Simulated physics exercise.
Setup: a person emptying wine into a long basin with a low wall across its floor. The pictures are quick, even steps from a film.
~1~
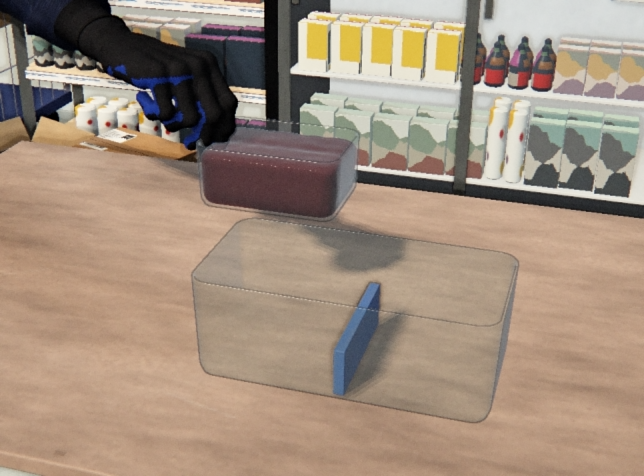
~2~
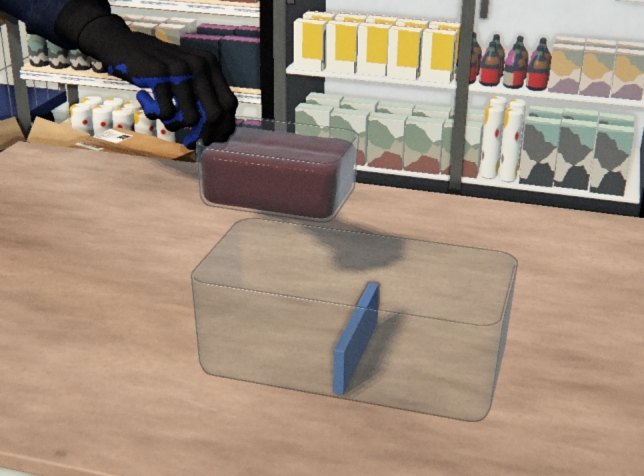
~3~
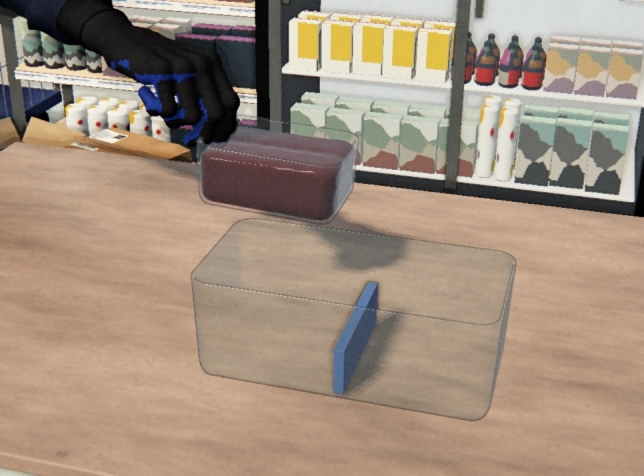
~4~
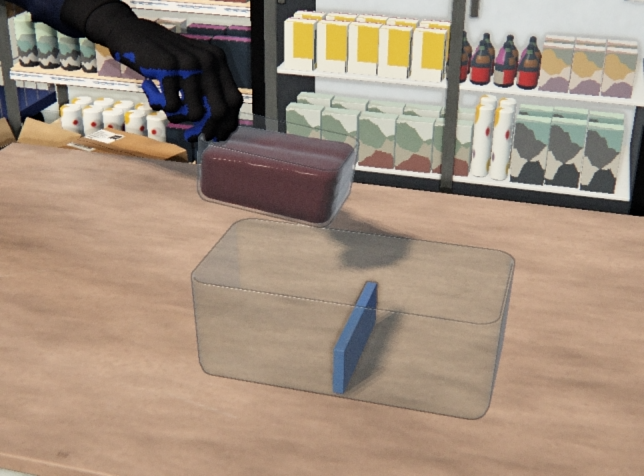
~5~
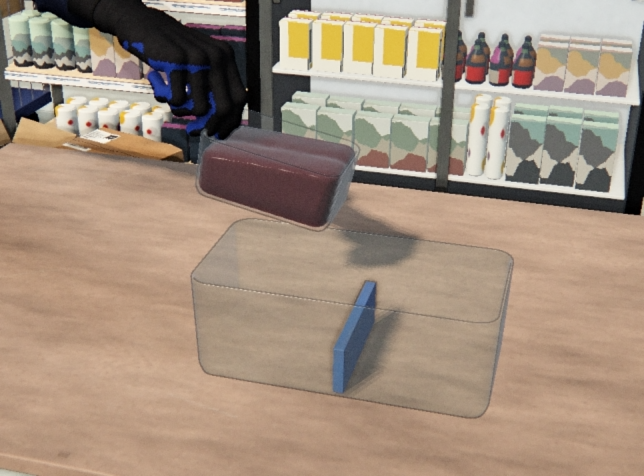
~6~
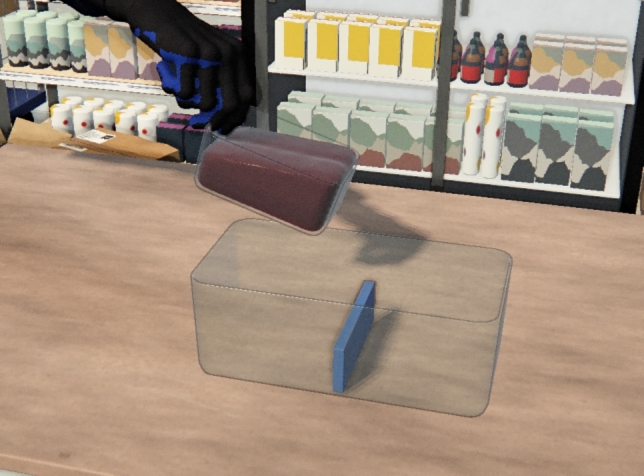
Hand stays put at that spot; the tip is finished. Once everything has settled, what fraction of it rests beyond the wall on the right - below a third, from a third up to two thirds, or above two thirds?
Honestly, the portion right of the wall rises beyond two thirds.
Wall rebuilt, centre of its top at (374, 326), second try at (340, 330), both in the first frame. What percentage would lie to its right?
Note: Roughly 70 % in case one, 80 % in case two.
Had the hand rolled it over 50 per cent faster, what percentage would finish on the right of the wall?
Share on the right: Some 65 percent.
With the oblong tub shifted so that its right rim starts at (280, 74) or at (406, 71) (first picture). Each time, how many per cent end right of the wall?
About 30 per cent, then about 85 per cent.
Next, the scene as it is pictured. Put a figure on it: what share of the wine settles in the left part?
I'd say near 20 in a hundred.
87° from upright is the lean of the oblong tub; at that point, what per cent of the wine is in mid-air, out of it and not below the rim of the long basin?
Somewhere around 30 per cent of it.
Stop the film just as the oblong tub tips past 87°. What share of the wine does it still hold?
About 20 % remains.
A moment on, the oblong tub is tipped on its side and 20 per cent is still to pour, 0 is left of the wall and 49 right of it.
Next, the oblong tub is tipped right over and 1 per cent is still to pour, 19 is left of the wall and 78 right of it.
Then the oblong tub is tipped right over and 0 per cent is still to pour, 22 is left of the wall and 78 right of it.
Later the oblong tub is tipped right over and 0 per cent is still to pour, 21 is left of the wall and 78 right of it.
Finally, 21 per cent lies left of the wall, 78 right of it and 1 outside.
